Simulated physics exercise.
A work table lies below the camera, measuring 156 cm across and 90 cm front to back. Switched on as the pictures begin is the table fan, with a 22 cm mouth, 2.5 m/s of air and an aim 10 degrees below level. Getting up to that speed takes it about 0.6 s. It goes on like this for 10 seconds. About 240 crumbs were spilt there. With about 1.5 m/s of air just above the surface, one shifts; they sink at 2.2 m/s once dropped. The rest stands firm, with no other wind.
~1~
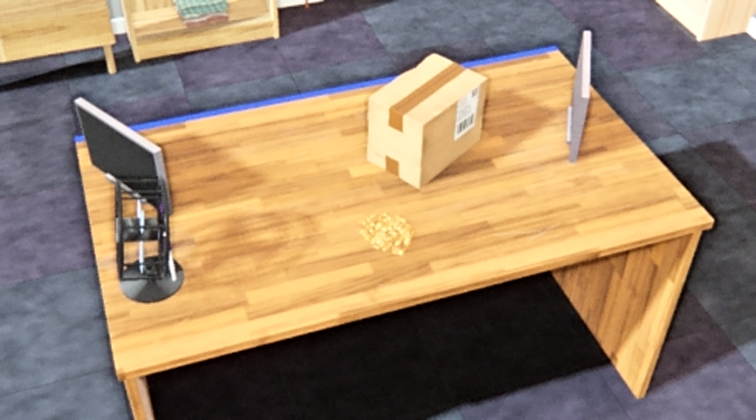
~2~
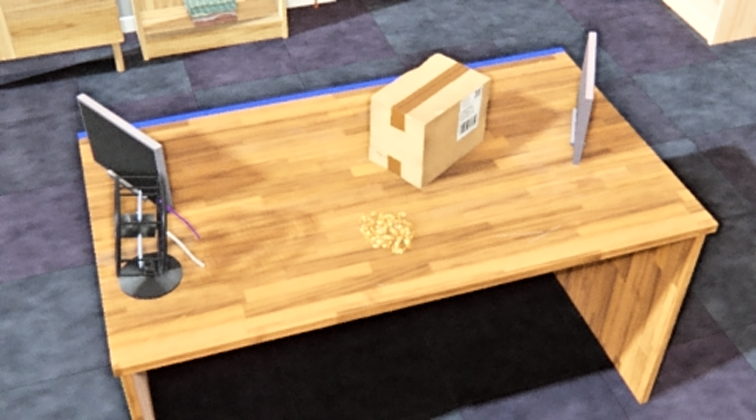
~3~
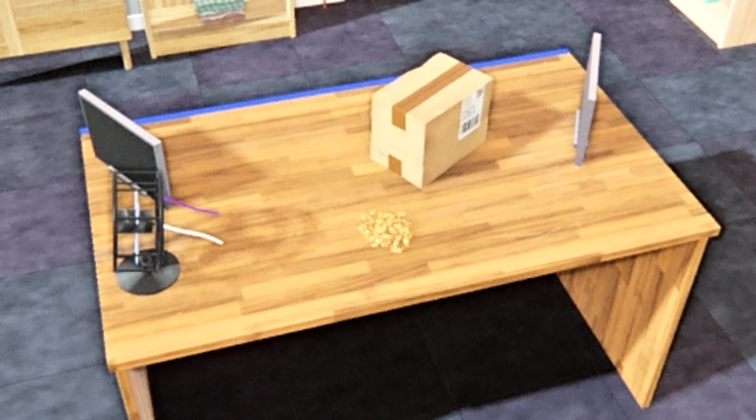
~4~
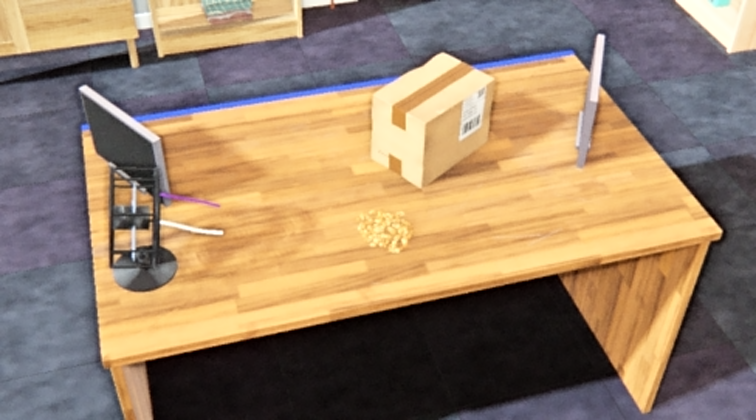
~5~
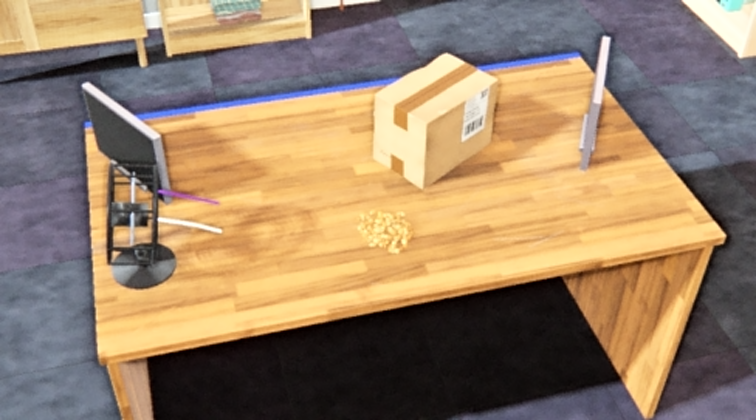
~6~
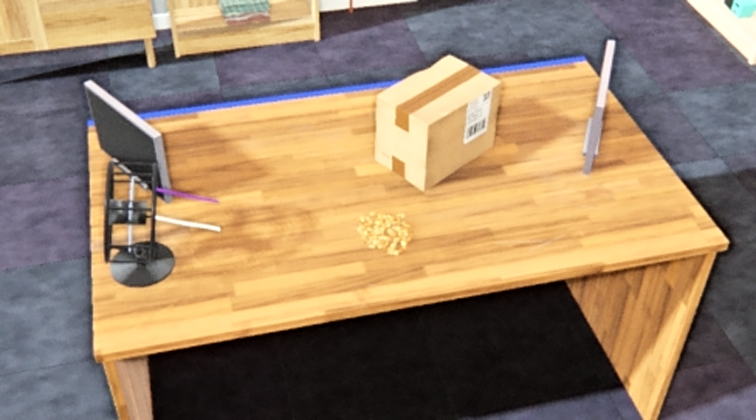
On a wooden table, streamers flutter out from a small fan while the crumbs stay still.
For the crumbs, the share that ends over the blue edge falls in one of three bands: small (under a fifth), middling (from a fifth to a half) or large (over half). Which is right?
It is small.
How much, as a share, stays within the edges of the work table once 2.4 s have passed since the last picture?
That comes to roughly 10 % remaining.
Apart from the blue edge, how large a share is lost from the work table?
It comes out at some 90 %.
Then, 1.2 s after the last picture the count stands so, 0 % are over the blue edge.
Then, 2.4 s after the last picture the count stands so, 0 % are over the blue edge.
Then, 4.7 s after the last picture the count stands so, 0 % are over the blue edge.
Then, 9.2 s after the last picture, at the end, 0 % are over the blue edge.
